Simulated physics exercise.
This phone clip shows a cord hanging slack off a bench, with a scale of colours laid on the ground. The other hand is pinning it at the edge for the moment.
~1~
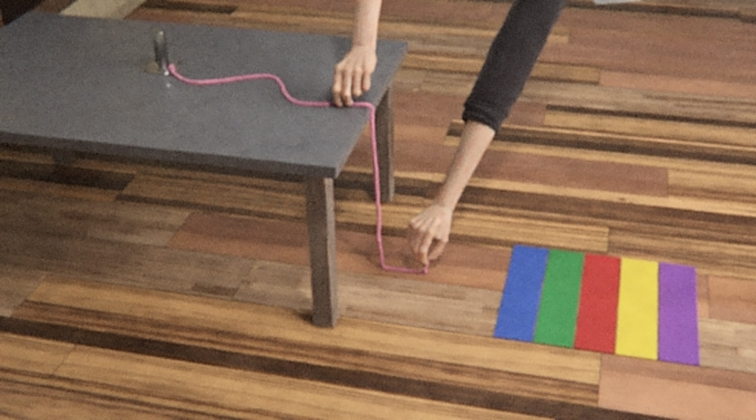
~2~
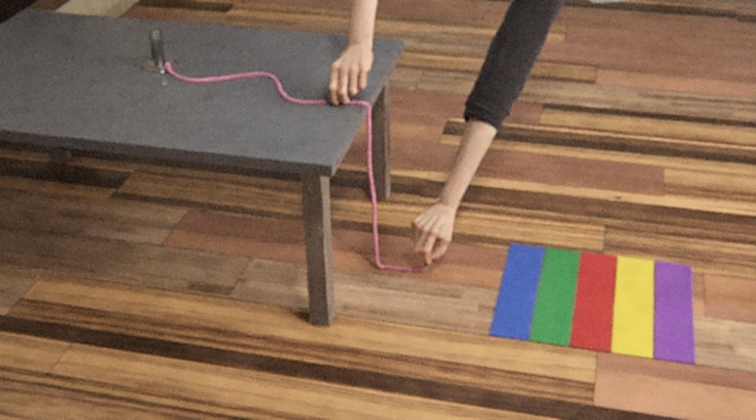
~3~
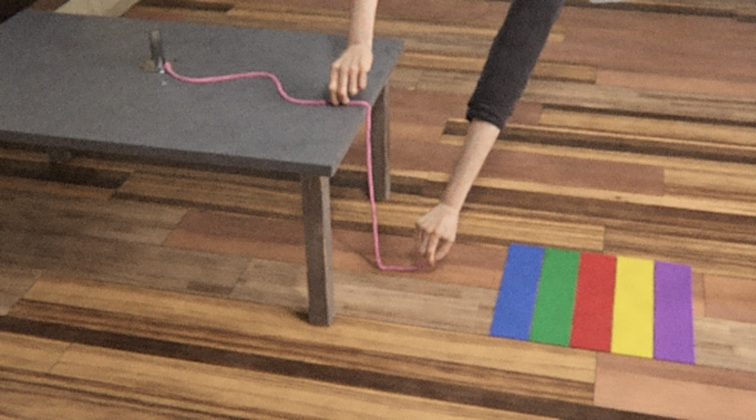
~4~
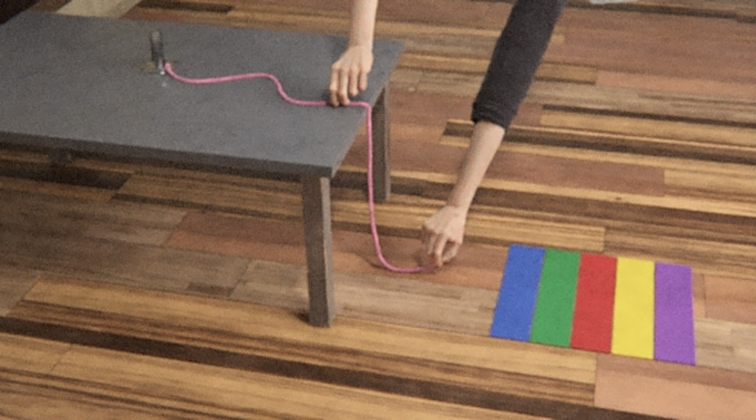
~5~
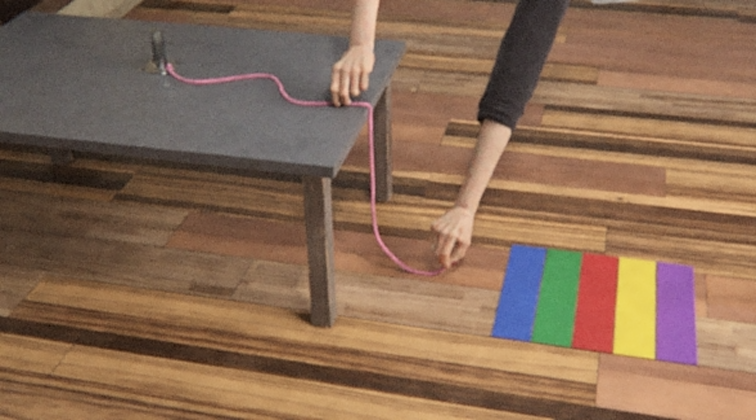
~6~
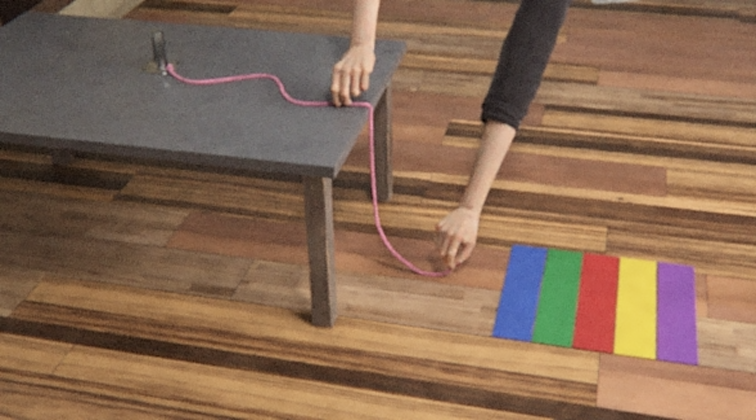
A hand low beside a dark grey table draws the loose end of a pink cord slowly rightward, just above a striped wooden floor seen from above at an angle. The cord runs from a small upright object across the tabletop, under another hand at the edge, with blue, green, red, yellow and purple strips at right. The hanging part slants into a smoother curve, while the view shifts very slightly.
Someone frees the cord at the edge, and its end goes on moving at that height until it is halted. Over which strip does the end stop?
Over the red strip.
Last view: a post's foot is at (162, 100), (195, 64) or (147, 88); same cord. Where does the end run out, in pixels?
Approximate pixels in order: (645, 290), (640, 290), (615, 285).
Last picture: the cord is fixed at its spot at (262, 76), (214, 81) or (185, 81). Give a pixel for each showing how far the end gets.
Near (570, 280), (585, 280) and (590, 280).
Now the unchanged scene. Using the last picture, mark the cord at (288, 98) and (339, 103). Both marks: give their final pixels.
First point (334, 95), second point (384, 114).
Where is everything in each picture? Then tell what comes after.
In the first frame, end (427, 261); blue (516, 321); green (556, 326); red (596, 332); yellow (637, 338); purple (678, 343).
In the second frame, end (430, 260); cord through (180, 78) (257, 74) (292, 100) (368, 112) (372, 188) (377, 256).
In the third frame, end (434, 261).
In the fourth frame, end (441, 263); cord through (180, 80) (257, 75) (292, 101) (368, 113) (370, 190) (380, 256).
In the fifth frame, end (449, 264).
In the sixth frame, end (454, 264); cord through (182, 80) (259, 76) (294, 102) (370, 113) (374, 190) (395, 254).
Soon after, end near (534, 274); over blue.
After that, end near (575, 280); over green.
At the stop, end near (602, 283); over red. It gets as far as the red strip.
